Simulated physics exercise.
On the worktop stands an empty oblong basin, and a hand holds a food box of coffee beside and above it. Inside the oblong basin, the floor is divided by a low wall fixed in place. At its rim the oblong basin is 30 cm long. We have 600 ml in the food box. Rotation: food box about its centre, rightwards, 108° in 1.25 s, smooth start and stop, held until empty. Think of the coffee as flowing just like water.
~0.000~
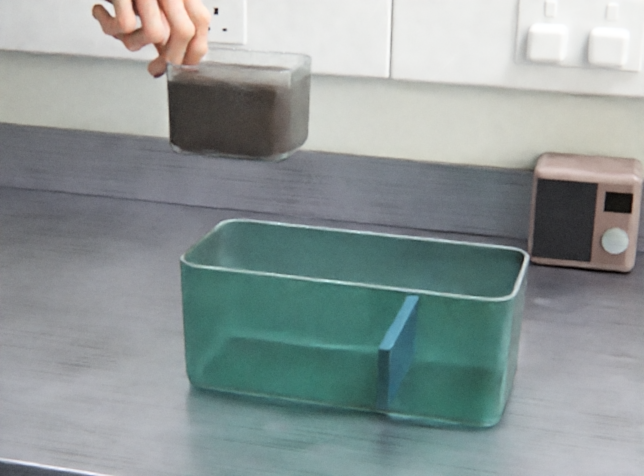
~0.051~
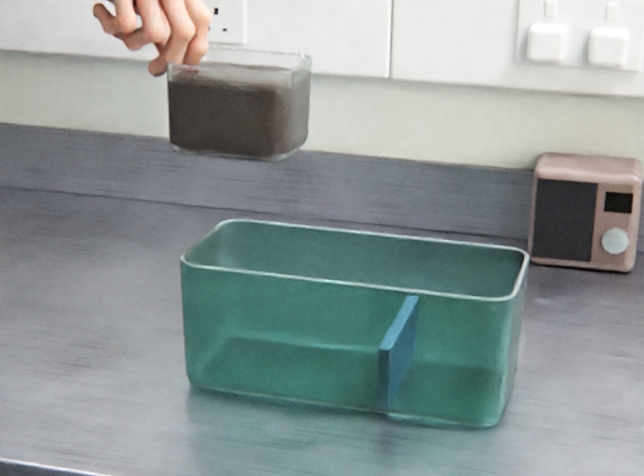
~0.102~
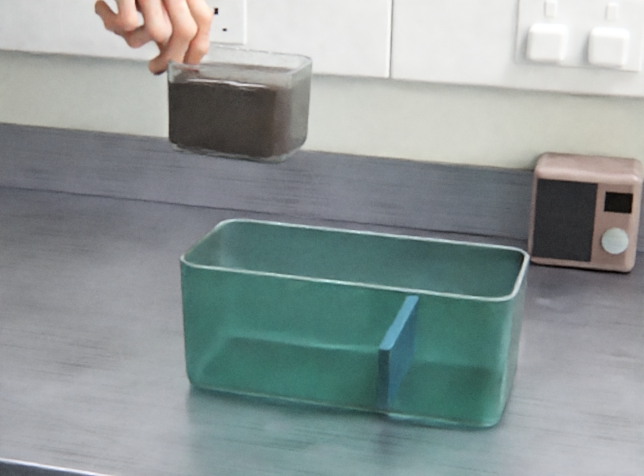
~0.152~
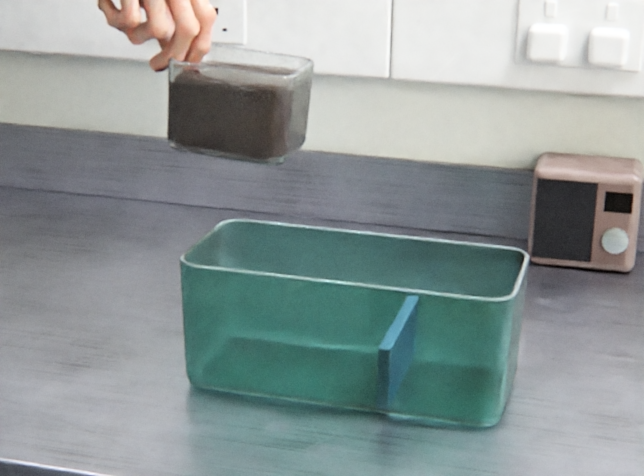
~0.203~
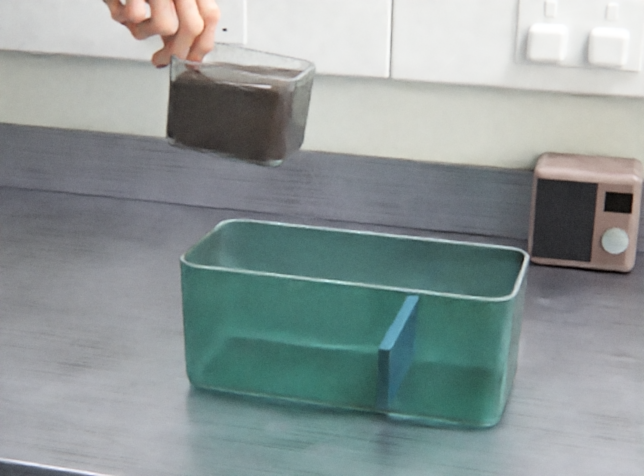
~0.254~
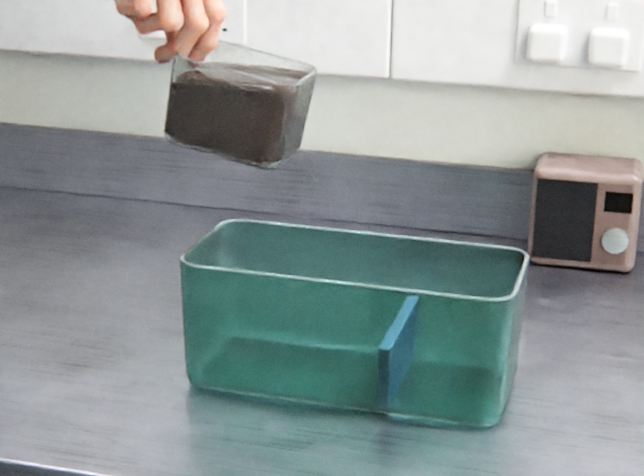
To begin with, a hand holds a clear food box of dark brown coffee level above an empty green oblong basin with a blue dividing wall inside, on a grey worktop. Then the hand slowly tilts the box slightly, its right side dipping, while the basin stays still.
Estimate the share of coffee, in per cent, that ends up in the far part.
About 17 per cent.
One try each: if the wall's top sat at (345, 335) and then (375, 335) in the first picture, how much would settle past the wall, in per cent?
75 per cent first, 65 per cent second.
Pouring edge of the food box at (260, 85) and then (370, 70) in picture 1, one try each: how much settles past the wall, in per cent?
0 in a hundred, followed by 85 in a hundred.
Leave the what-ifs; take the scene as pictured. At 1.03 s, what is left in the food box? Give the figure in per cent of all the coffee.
12 %.
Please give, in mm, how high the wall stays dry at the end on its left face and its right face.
The left side gives some 38 mm, the right side some 52 mm.
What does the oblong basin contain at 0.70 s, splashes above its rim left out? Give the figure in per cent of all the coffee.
Roughly 12 percent.
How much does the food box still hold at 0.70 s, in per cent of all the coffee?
I'd put it near 62 percent.
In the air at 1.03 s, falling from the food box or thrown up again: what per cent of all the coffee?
I'd put it at about 10 per cent of the liquid.
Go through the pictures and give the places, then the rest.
The first picture shows tilt 0°; pouring edge (300, 66); surface from (186, 69) to (300, 77); the oblong basin's rim runs from (201, 242) to (521, 277); the wall's top is at (399, 323).
The second picture shows tilt 0°; pouring edge (300, 67); surface from (186, 68) to (300, 77).
The third picture shows tilt 2°; pouring edge (301, 68); surface from (186, 68) to (301, 78).
The fourth picture shows tilt 4°; pouring edge (303, 71); surface from (187, 68) to (302, 79).
The fifth picture shows tilt 7°; pouring edge (304, 75); surface from (189, 68) to (304, 78).
The sixth picture shows tilt 11°; pouring edge (306, 79); surface from (189, 69) to (305, 79).
By 0.70 s the tilt is 65° and 62 per cent is still to pour, 11 is left of the wall and 0 right of it.
By 1.03 s the tilt is 100° and 13 per cent is still to pour, 61 is left of the wall and 16 right of it.
By 1.38 s the tilt is 108° and 0 per cent is still to pour, 81 is left of the wall and 17 right of it.
By 1.75 s the tilt is 108° and 0 per cent is still to pour, 82 is left of the wall and 17 right of it.
At rest 82 per cent lies left of the wall, 17 right of it and 0 outside.
